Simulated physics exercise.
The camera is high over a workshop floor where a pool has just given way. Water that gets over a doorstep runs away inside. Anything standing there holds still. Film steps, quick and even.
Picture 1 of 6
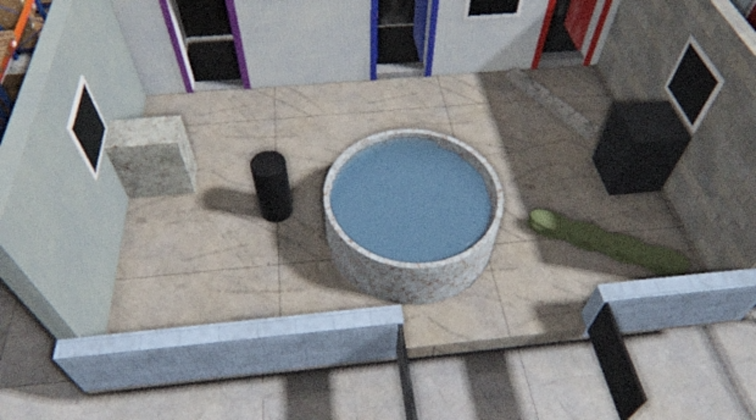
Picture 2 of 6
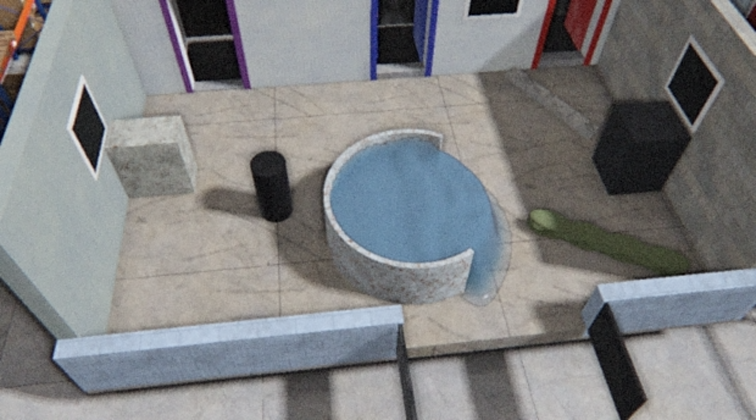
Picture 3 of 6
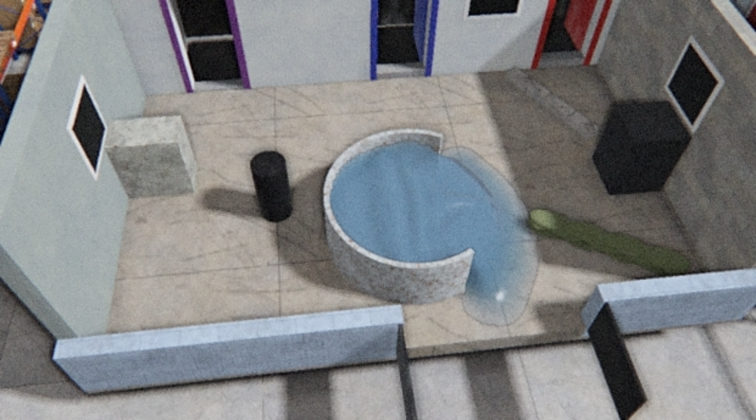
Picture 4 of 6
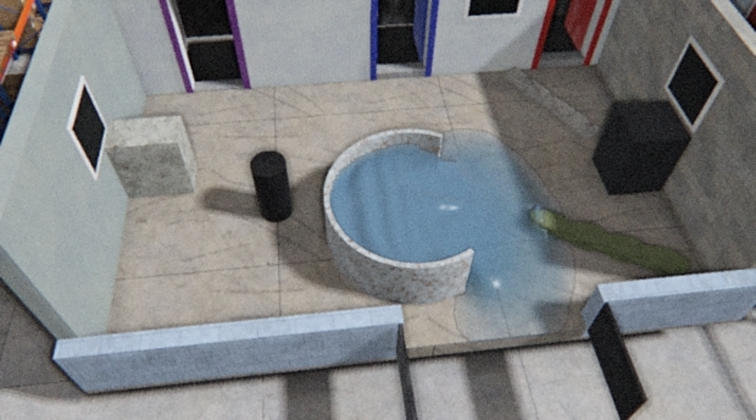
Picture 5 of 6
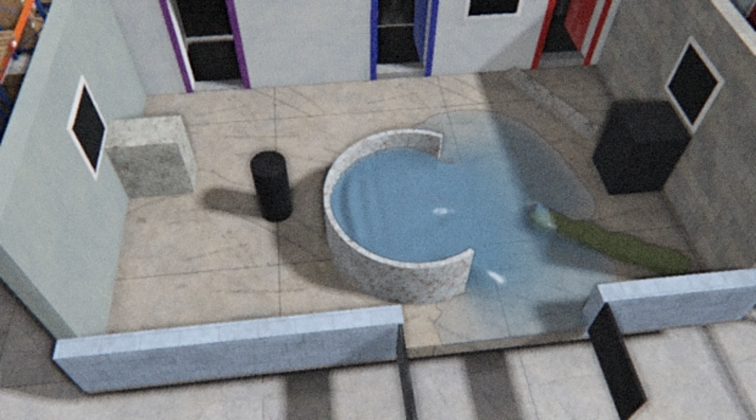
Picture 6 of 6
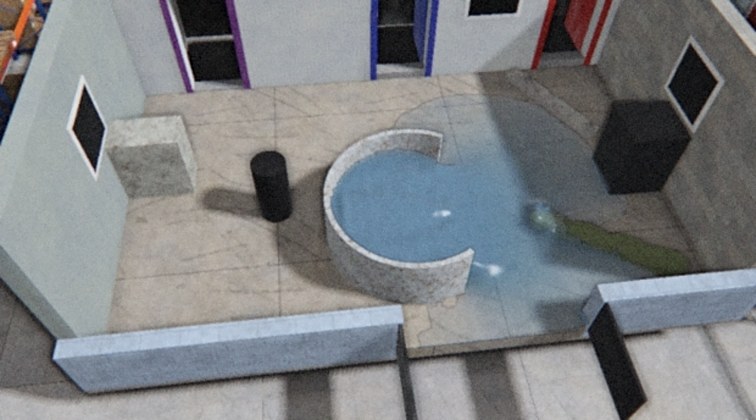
The clip opens on a round, stone-walled pool of still blue water on a workshop floor. The right side of its wall gives way, and water pours out through the gap, then spreads across the floor to the right, surrounding the near end of a green, log-like object as the sheet widens and thins.
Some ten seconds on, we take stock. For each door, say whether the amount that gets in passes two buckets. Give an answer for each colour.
Outcome: Purple door: Above two buckets, red door: Above two buckets, blue door: Up to two buckets.
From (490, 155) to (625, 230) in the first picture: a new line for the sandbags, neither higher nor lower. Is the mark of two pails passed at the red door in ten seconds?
Looks like the red door stays short of it in that case.
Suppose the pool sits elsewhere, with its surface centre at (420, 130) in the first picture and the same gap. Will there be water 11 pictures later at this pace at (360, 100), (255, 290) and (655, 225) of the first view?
Result: Spared; spared; inundated.
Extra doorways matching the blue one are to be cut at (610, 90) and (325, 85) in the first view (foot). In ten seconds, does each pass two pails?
Exceeds the threshold, stays below the threshold.
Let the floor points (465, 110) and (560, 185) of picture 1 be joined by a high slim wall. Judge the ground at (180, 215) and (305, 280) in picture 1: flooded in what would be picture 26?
Spared and spared, in that order.
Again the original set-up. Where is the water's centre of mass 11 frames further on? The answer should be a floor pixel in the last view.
My guess is about (539, 197).
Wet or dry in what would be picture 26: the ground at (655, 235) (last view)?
Lab note - point status: Swamped.
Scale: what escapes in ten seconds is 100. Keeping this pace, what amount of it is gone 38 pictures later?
Roughly 75 %.
A moment on, water covers 40 % of the floor; the purple door not reached, the red door wet at the sill, nothing in, the blue door wet at the sill, nothing in.
Next, water covers 40 % of the floor; the purple door not reached, the red door under two buckets in, the blue door wet at the sill, nothing in.
Then, water covers 45 % of the floor; the purple door not reached, the red door over two buckets in, the blue door wet at the sill, nothing in.
Later, water covers 75 % of the floor; the purple door wet at the sill, nothing in, the red door over two buckets in, the blue door under two buckets in.
In the end, water covers 90 % of the floor; the purple door over two buckets in, the red door over two buckets in, the blue door under two buckets in.
